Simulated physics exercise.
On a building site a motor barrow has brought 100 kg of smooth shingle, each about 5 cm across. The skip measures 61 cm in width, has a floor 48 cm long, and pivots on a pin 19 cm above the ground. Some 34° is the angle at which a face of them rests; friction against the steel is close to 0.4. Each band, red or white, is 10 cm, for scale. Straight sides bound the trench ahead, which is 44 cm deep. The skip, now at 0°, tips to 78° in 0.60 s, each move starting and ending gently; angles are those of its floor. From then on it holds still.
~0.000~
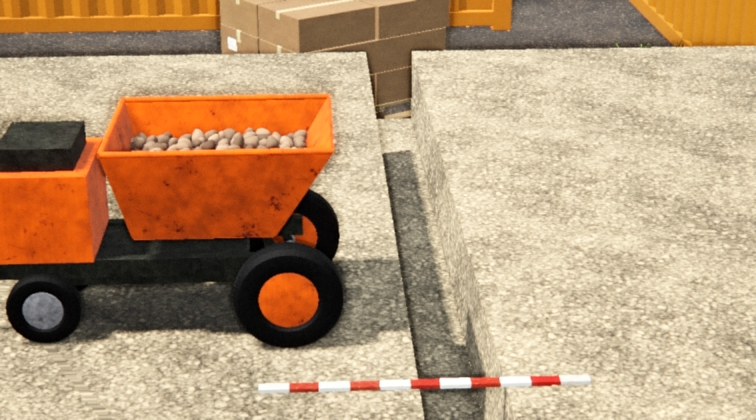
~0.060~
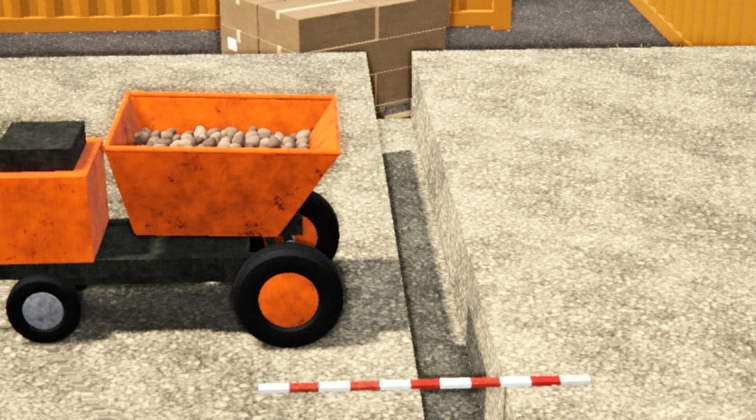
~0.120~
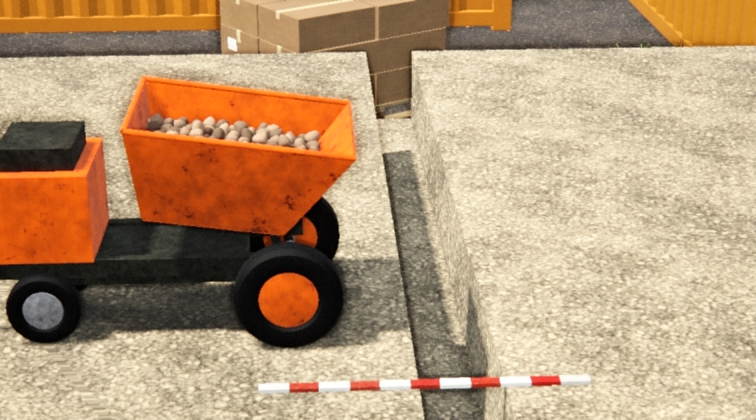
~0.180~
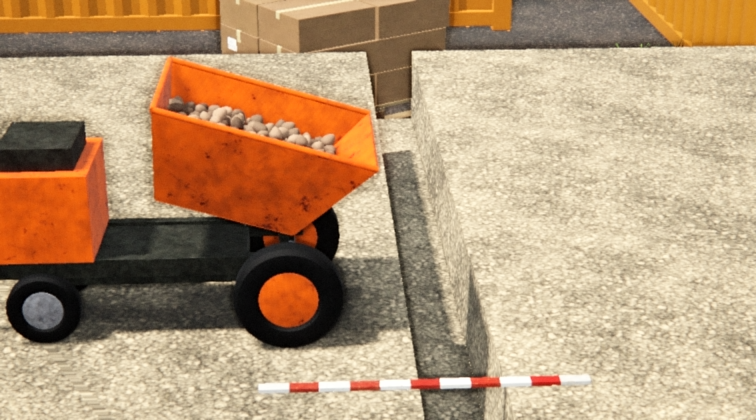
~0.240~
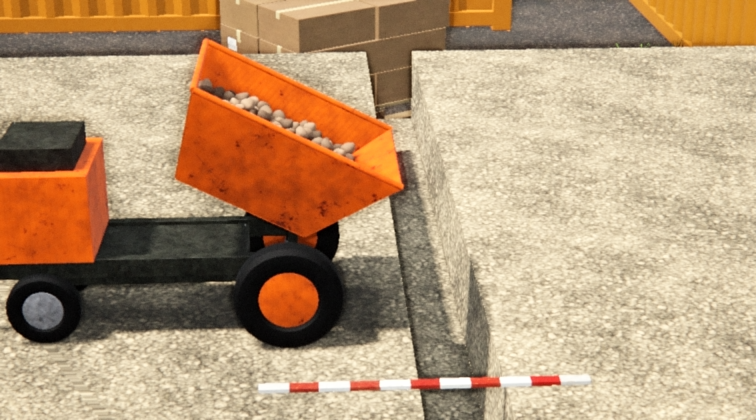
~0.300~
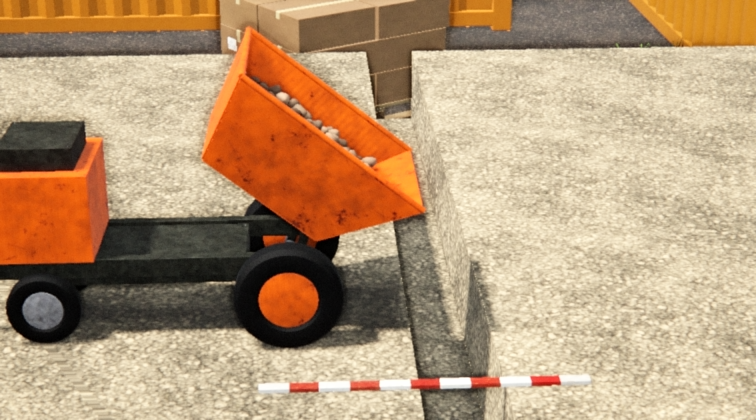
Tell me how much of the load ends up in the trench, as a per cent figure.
Some 33 per cent ends up in the trench.
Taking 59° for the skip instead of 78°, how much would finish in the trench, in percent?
Then close to 20 per cent.
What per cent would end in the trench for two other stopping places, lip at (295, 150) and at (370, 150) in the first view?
Close to 65 percent in the first case, 10 percent in the second.
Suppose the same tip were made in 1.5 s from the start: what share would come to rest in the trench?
Then some 50 per cent would.
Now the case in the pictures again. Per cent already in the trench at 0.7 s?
About 10 per cent by then.
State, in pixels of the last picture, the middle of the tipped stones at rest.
In the last view, about (538, 298).
After 0.4 s the floor is at 66°; 100 % in the skip; the foremost stones are at (423, 235).
After 0.7 s the floor is at 78°; 65 % in the skip, 9 % in the trench, 26 % past the trench; the foremost stones are at (548, 296).
After 1.0 s the floor is at 78°; 10 % in the skip, 24 % in the trench, 67 % past the trench; the foremost stones are past the picture's edge.
After 3.0 s the floor is at 78°; 0 % in the skip, 33 % in the trench, 67 % past the trench; the foremost stones are past the picture's edge.
